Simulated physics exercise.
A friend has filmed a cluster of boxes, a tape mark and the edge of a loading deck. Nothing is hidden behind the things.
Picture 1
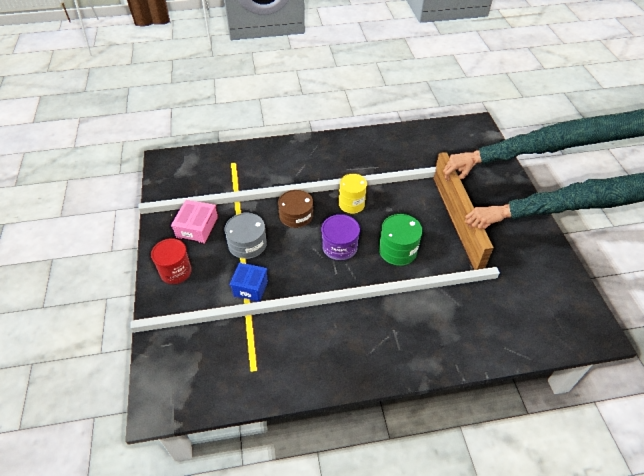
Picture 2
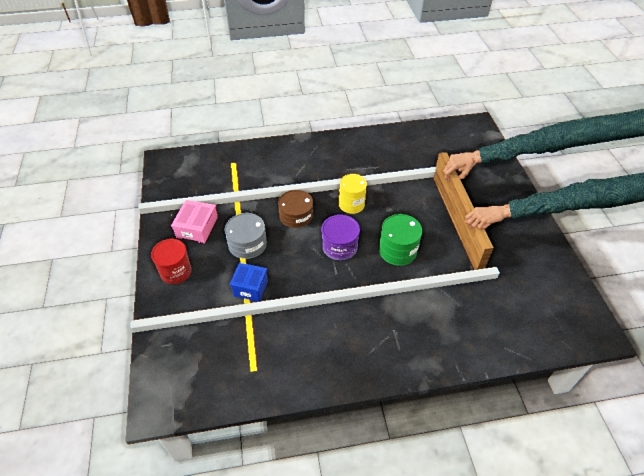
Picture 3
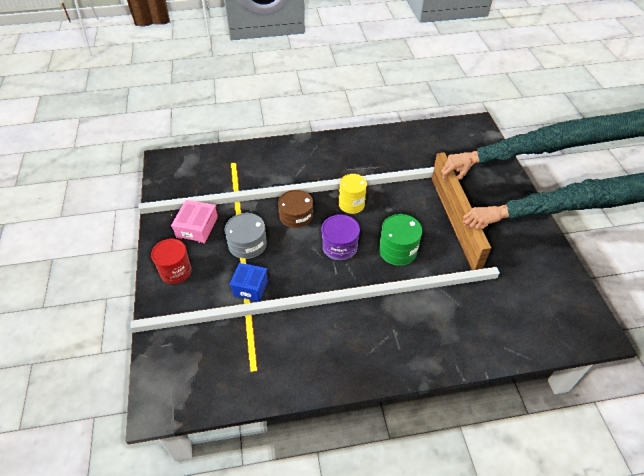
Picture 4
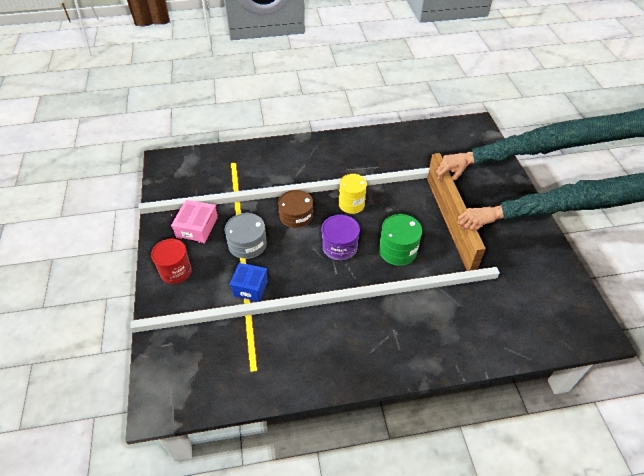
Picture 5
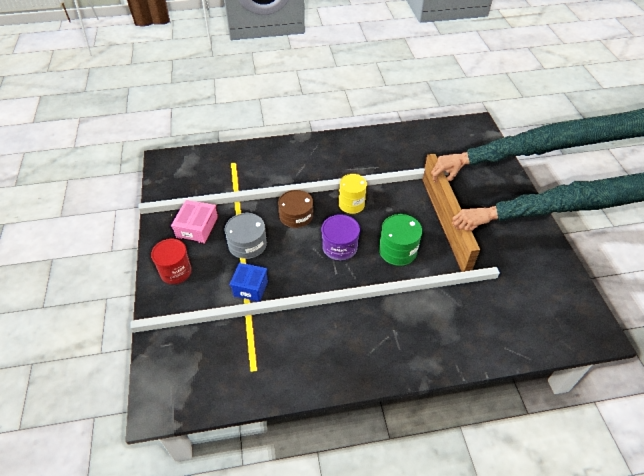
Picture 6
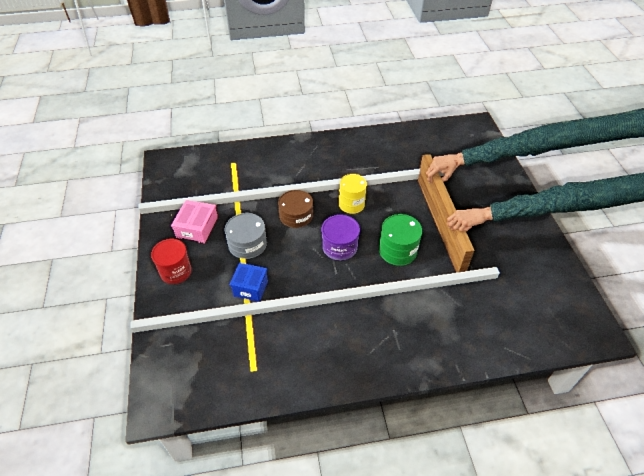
On a dark table, two hands slide a wooden plank slightly left toward colourful, motionless containers.
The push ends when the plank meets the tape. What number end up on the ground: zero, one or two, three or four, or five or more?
Outcome: The number that fall off is zero.
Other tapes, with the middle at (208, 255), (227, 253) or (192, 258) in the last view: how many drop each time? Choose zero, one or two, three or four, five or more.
One after another: Either one or two; not one; one to two.
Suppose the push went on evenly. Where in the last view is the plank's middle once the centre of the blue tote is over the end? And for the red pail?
At (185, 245) for the blue tote; at (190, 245) for the red pail.
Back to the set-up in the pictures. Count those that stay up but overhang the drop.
The number is 0.
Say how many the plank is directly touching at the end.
That makes 3.
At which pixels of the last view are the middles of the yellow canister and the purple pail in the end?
The yellow canister at (224, 206), the purple pail at (222, 241).
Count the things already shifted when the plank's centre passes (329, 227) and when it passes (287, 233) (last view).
4 and 6.
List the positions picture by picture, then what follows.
Red pail (172, 262); pink tote (196, 221); blue tote (250, 283); plank (460, 209); tape (242, 251), in the first frame.
Pink tote (196, 221); yellow canister (353, 194), in the second frame.
Blue tote (250, 283); purple pail (340, 238), in the third frame.
Red pail (172, 262); brown canister (296, 209), in the fourth frame.
Pink tote (196, 221); plank (448, 211), in the fifth frame.
Red pail (172, 262); pink tote (196, 221); blue tote (250, 283); plank (443, 212); tape (242, 251), in the sixth frame.
Early on, none off yet; red pail at rest near (172, 262); pink tote at rest near (196, 221); blue tote at rest near (250, 283).
Finally, the number that fall off is zero.
